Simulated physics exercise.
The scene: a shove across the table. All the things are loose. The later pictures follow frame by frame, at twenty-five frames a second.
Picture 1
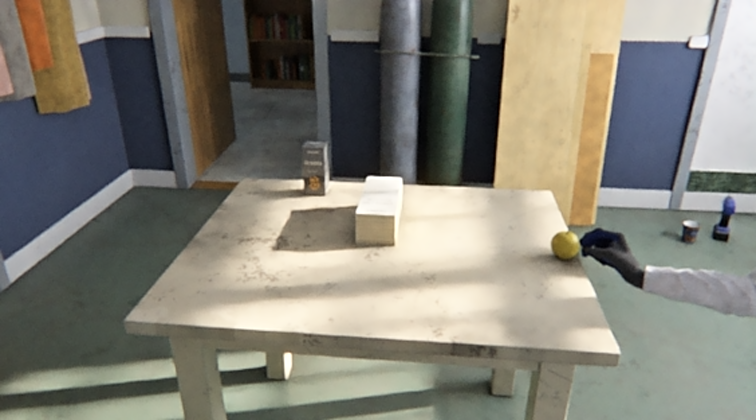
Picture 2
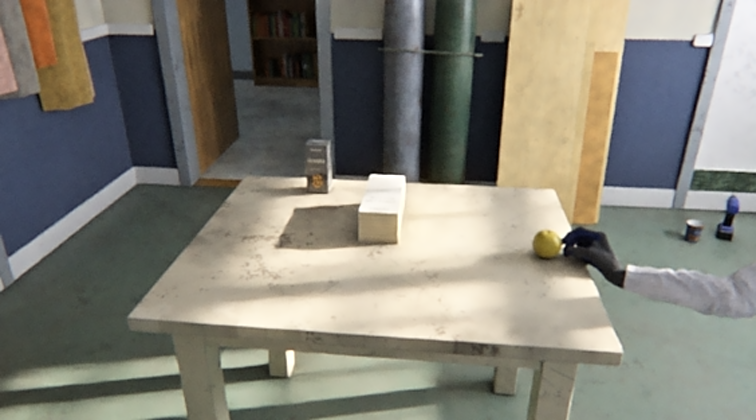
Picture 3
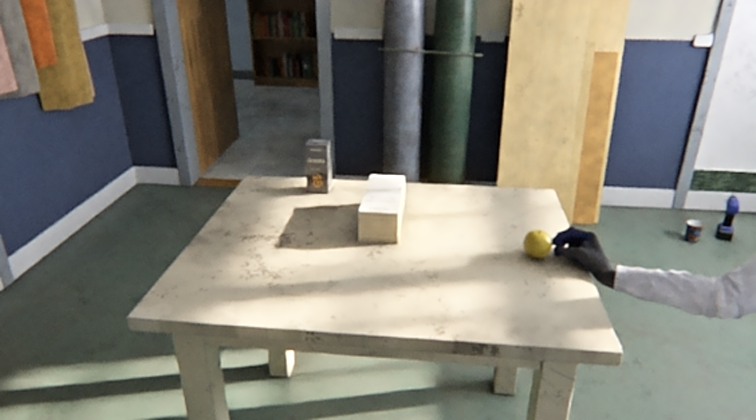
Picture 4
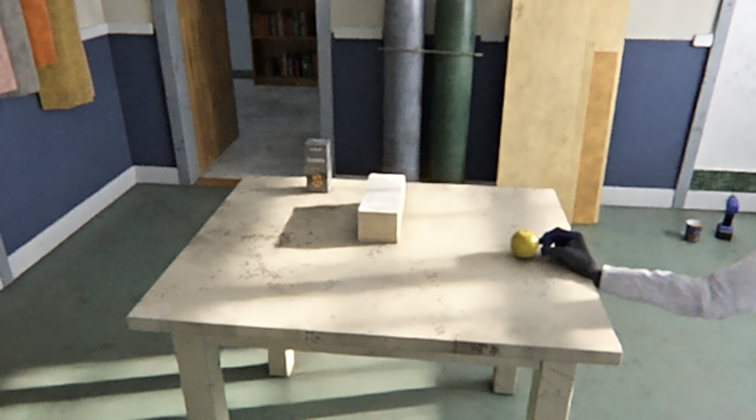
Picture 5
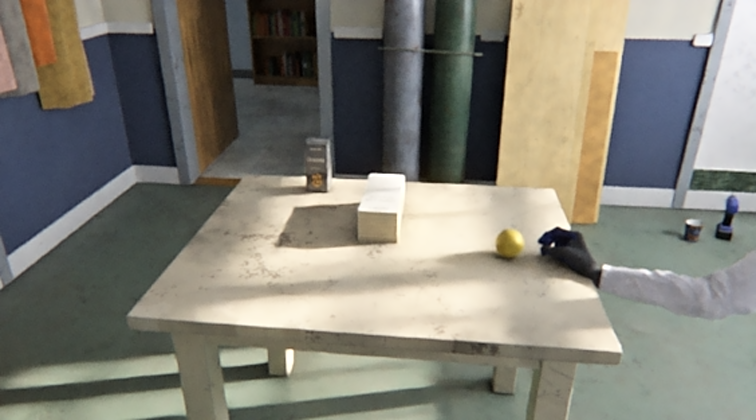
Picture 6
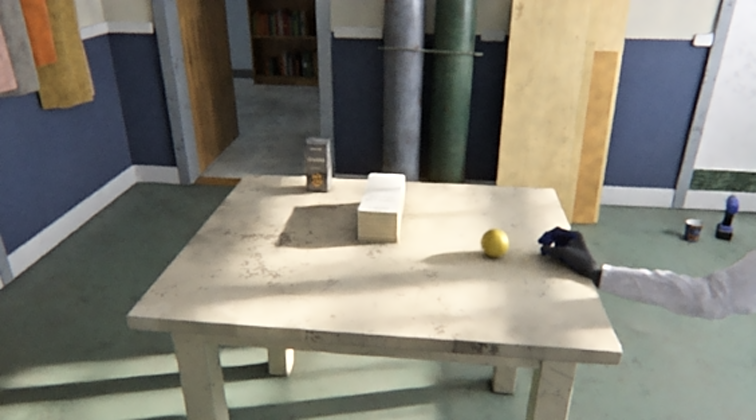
A gloved hand pushed a yellow apple leftward from the right edge of a pale wooden table, then let it roll on toward the white block while the hand stayed back.
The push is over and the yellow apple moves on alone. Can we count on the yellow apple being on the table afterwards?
The yellow apple falls off the table.
Then, 0.30 s later than the last frame, yellow apple moved well along near (387, 244).
Then, 0.80 s later than the last frame, yellow apple moved well along near (224, 245).
Then, 1.30 s later than the last frame, yellow apple now off the table.
When it is over, off the table, yellow apple.
